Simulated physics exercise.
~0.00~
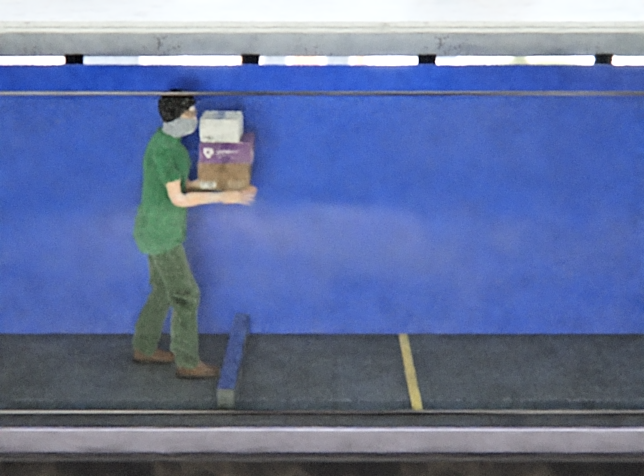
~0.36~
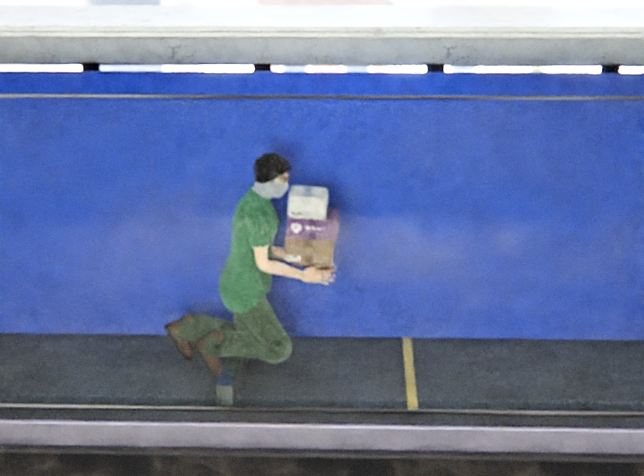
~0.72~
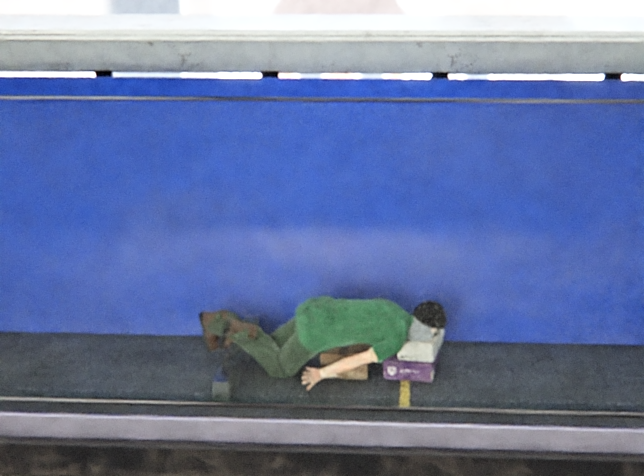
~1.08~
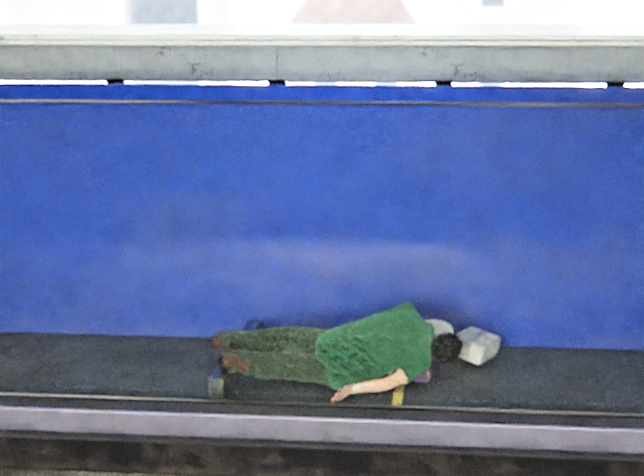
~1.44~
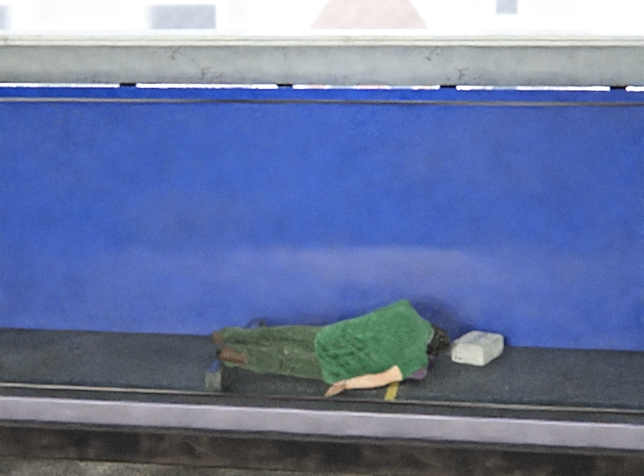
A person in a green shirt holding a stack of boxes behind a low rail dropped to their knees and pitched forward to the right onto the boxes, ending up lying across the yellow line with the white parcel just beyond their head.
